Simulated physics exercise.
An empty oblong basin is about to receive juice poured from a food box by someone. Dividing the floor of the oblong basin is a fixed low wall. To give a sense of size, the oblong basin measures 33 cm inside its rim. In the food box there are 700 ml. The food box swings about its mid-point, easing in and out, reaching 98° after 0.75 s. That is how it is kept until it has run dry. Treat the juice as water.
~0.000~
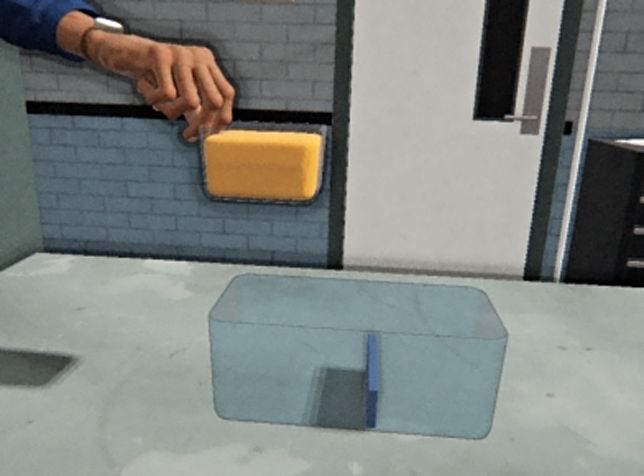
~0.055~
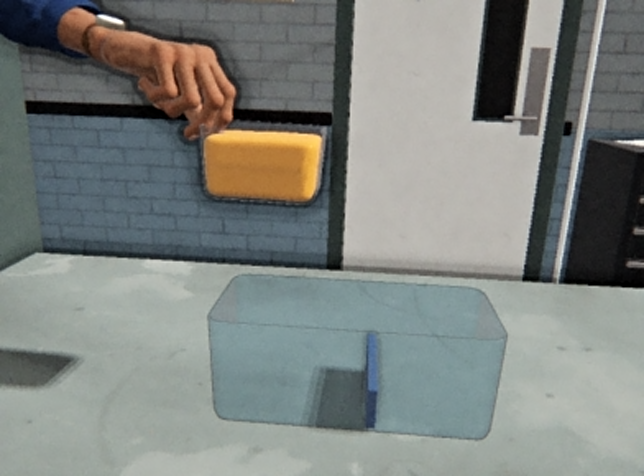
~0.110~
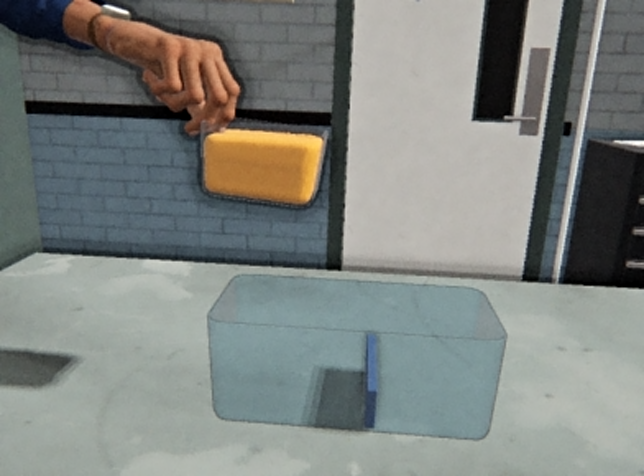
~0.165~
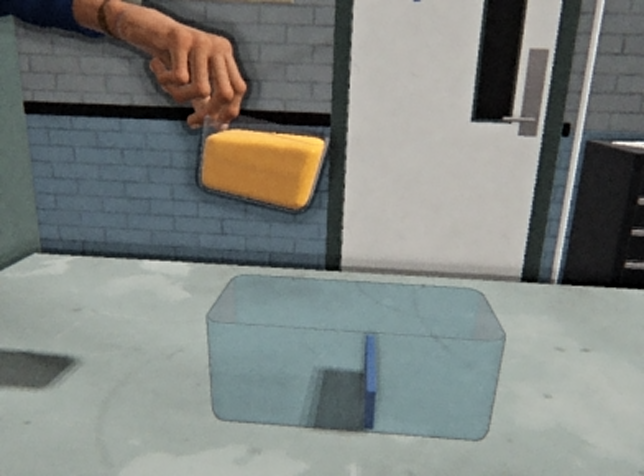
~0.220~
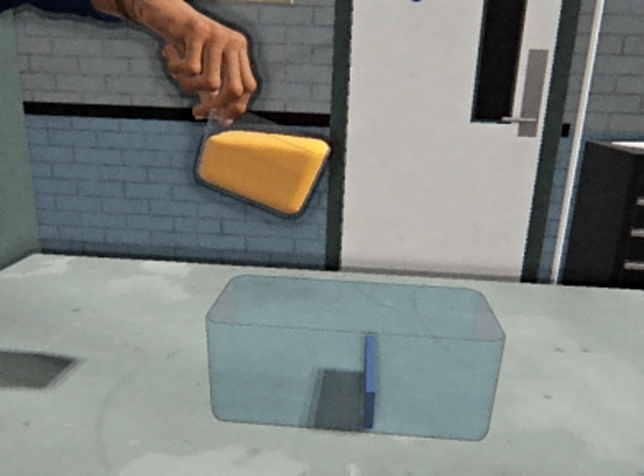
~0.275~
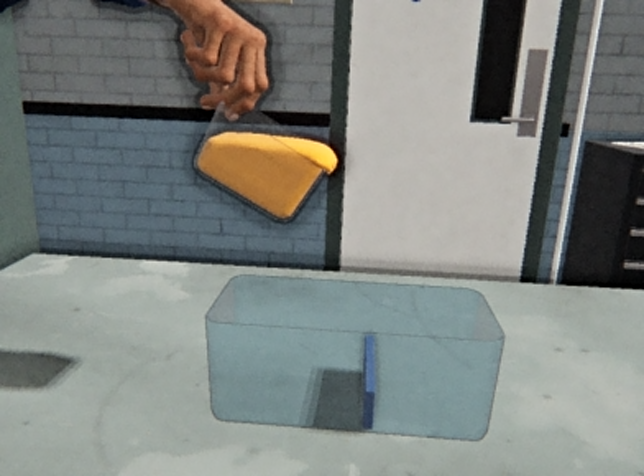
In a room with a blue and grey brick wall and a pale door, the view looks slightly down across a mottled grey-green tabletop. A clear oblong basin with a blue upright piece inside sits on the table, while a hand at upper left holds a clear box of orange-yellow juice. The box tilts steadily down to the right, juice reaching past its lower edge, as the camera stays still.
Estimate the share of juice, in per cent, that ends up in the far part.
About 63 per cent.
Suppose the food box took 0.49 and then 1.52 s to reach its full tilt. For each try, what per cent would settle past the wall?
The first try gives 50 percent and the second 65 percent.
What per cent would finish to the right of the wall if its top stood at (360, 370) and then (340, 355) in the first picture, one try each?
The first gives near 70 per cent and the second near 90 per cent.
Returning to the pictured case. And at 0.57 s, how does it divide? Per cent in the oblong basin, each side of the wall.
Lab note: Left near 3 %, right near 20.
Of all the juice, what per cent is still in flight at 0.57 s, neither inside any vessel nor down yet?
Some 44 % is the figure.
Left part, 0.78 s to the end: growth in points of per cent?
Around 16 in a hundred.
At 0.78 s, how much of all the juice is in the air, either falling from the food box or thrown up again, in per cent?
About 8 per cent.
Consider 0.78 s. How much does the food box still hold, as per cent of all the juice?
8 %.
Then, 0.57 s in, the tilt is 84° and 32 per cent is still to pour, 3 is left of the wall and 20 right of it.
Then, 0.78 s in, the tilt is 98° and 8 per cent is still to pour, 20 is left of the wall and 64 right of it.
Then, 1.01 s in, the tilt is 98° and 1 per cent is still to pour, 32 is left of the wall and 63 right of it.
Then, 1.25 s in, the tilt is 98° and 0 per cent is still to pour, 35 is left of the wall and 63 right of it.
Finally, 35 per cent lies left of the wall, 63 right of it and 1 outside.
